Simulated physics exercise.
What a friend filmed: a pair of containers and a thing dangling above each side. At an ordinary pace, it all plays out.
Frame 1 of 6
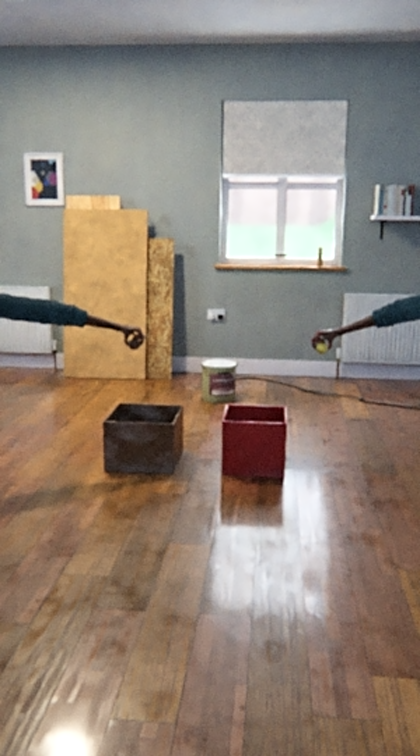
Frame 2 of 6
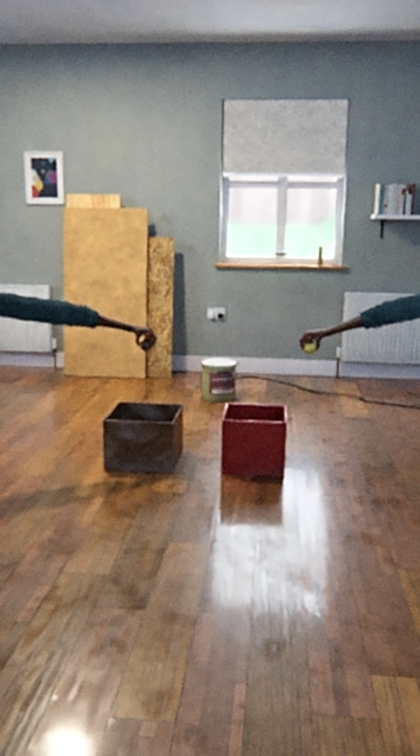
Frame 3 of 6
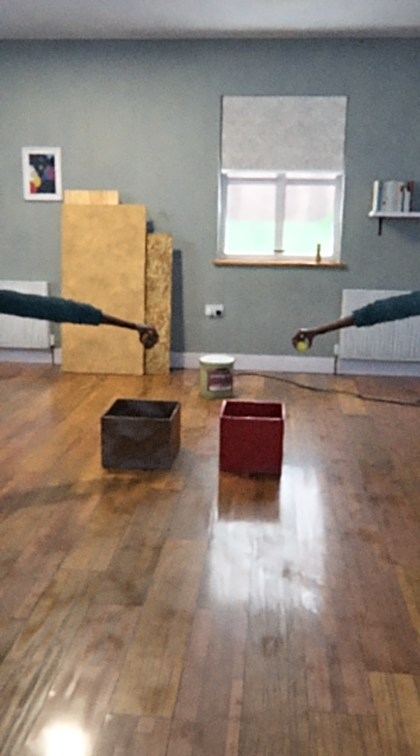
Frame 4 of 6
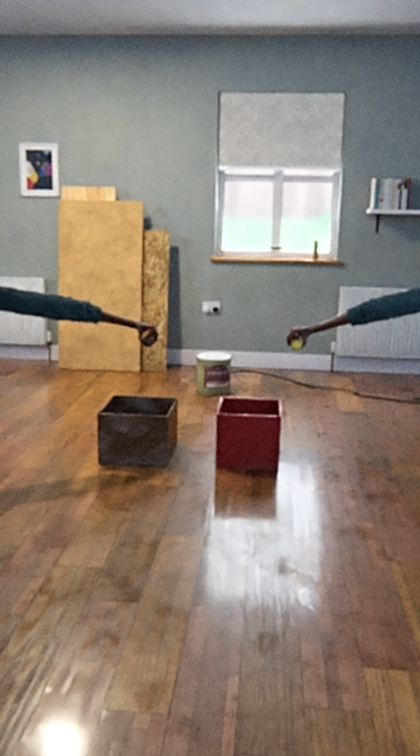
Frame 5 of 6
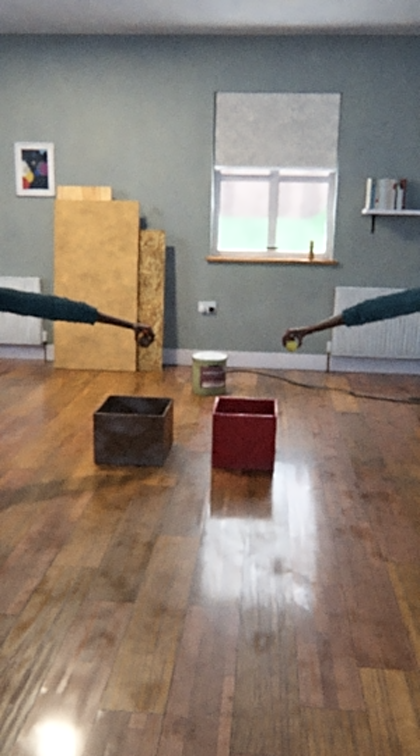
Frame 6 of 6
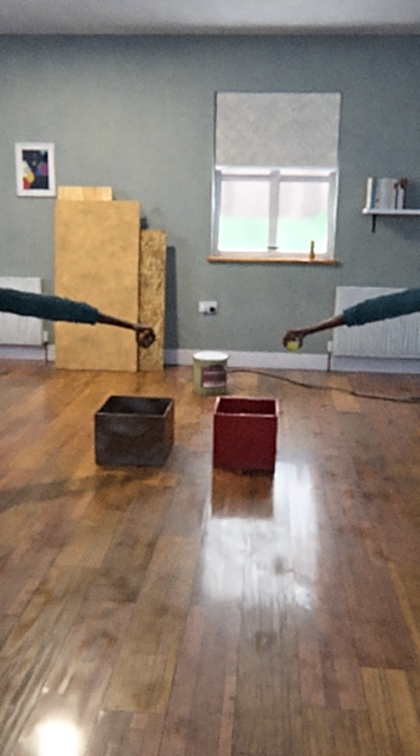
Two outstretched arms, one from each side, edged a little inward, holding a small brown item on the left and a yellowish one on the right, then stayed nearly still above two open boxes.
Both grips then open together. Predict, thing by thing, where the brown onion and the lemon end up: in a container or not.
Prediction - brown onion: In a container; lemon: Not in one.
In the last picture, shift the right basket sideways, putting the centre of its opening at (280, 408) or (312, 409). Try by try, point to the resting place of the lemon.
Around (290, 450) for the first, around (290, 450) for the second.
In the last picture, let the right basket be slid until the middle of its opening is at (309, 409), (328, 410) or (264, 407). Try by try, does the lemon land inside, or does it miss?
It is captured at the first place, never enters at the second and is captured at the third.
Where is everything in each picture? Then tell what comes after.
Still on the way; brown onion (134, 345); lemon (322, 349); left basket (145, 437), in the first picture.
Still on the way; lemon (309, 349); right basket (255, 439), in the second picture.
Still on the way; brown onion (149, 344); left basket (143, 432), in the third picture.
Still on the way; lemon (296, 345); right basket (249, 433), in the fourth picture.
Still on the way; brown onion (145, 343); left basket (135, 429), in the fifth picture.
In place, still held; brown onion (146, 343); lemon (292, 347); right basket (246, 432), in the sixth picture.
Then, 0.18 s after the last picture, brown onion moved about its own width near (146, 361); lemon moved well along near (292, 365).
Then, 0.30 s after the last picture, brown onion falling near (146, 405); lemon falling near (289, 410).
Then, 0.42 s after the last picture, brown onion down below near (146, 442); lemon down below near (287, 452).
At rest, the brown onion lands inside, near (146, 446); the lemon misses, near (287, 455).
